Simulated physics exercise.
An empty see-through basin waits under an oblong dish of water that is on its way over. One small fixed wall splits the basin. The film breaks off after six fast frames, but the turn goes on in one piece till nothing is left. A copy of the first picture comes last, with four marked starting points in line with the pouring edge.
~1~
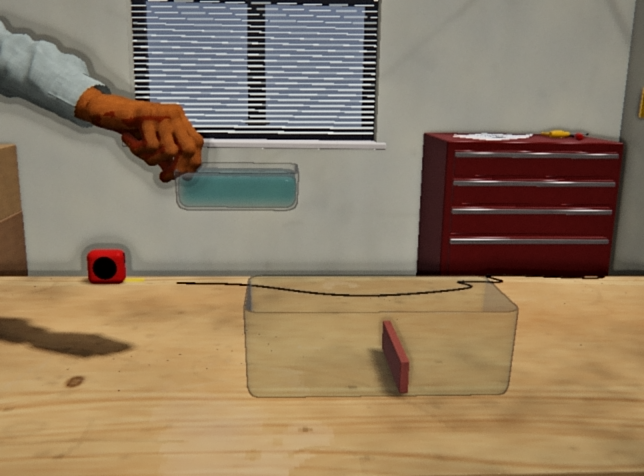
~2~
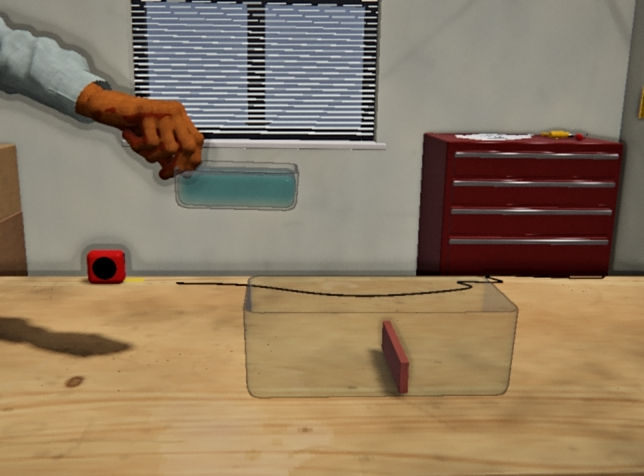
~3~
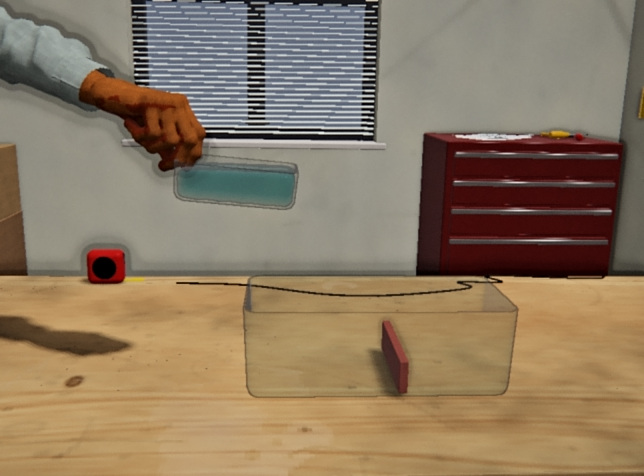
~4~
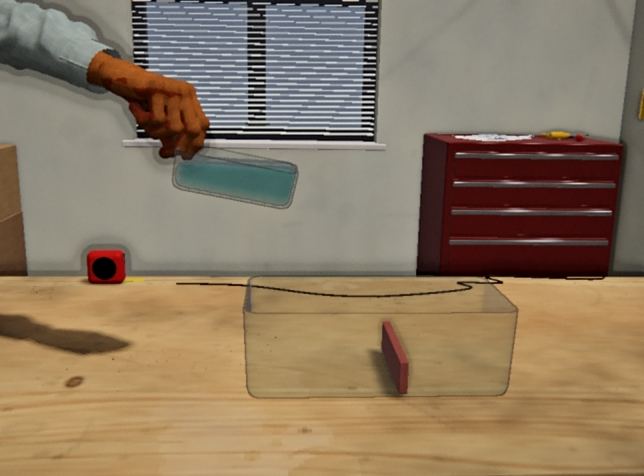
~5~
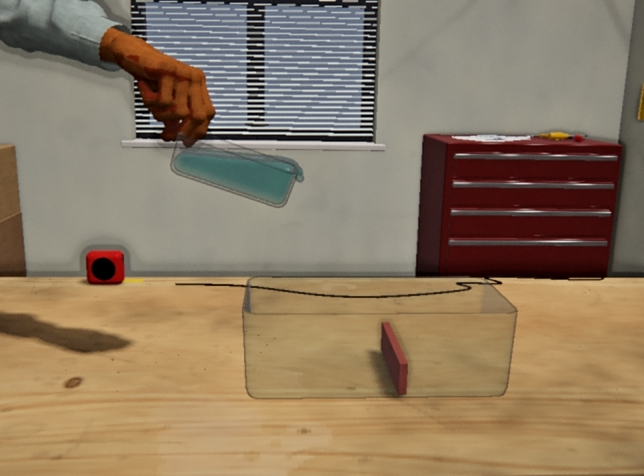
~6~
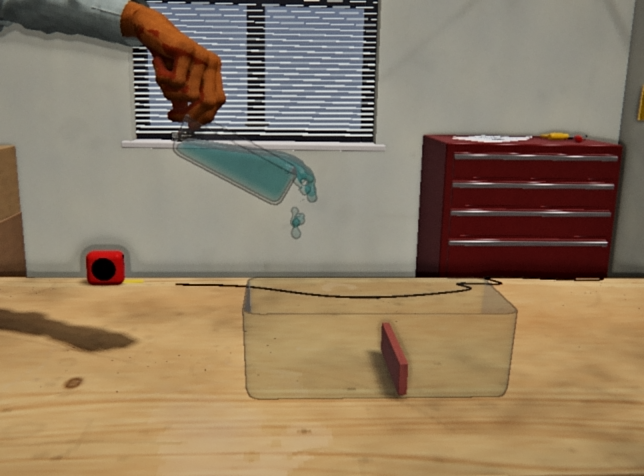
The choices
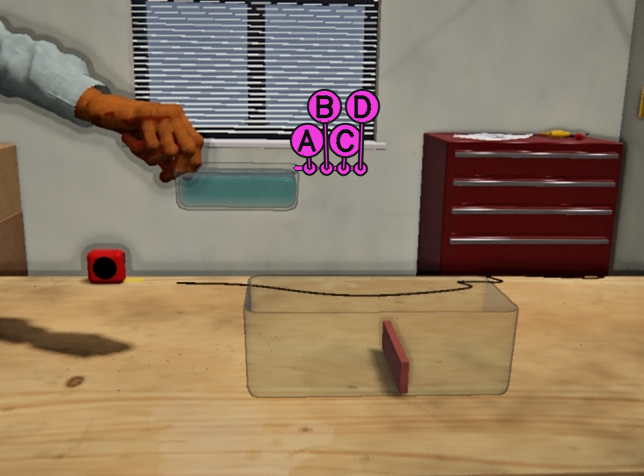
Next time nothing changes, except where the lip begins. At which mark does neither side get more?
Go for A.
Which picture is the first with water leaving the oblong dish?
In picture 5.
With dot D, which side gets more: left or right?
The right one.
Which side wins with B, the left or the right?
The right one.
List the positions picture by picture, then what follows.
In the first frame, upright, lip at (296, 168); basin from (247, 395) to (508, 392); top of the wall at (395, 339); nothing has left yet.
In the second frame, upright, lip at (295, 168); nothing has left yet.
In the third frame, tipped about 5°, lip at (295, 168); nothing has left yet.
In the fourth frame, tipped about 11°, lip at (296, 168); nothing has left yet.
In the fifth frame, tipped about 18°, lip at (295, 169); water is over the lip, down to (300, 176).
In the sixth frame, tipped about 28°, lip at (295, 169); water is over the lip, down to (296, 230).
On the marked copy, A at (309, 168); B at (326, 168); C at (343, 168); D at (360, 168).
With A, about 50 % ends left of the wall and 45 % right of it; 5 % is lost outside.
With B, about 32 % ends left of the wall and 63 % right of it; 4 % is lost outside.
With C, about 24 % ends left of the wall and 71 % right of it; 5 % is lost outside.
With D, about 16 % ends left of the wall and 80 % right of it; 4 % is lost outside.
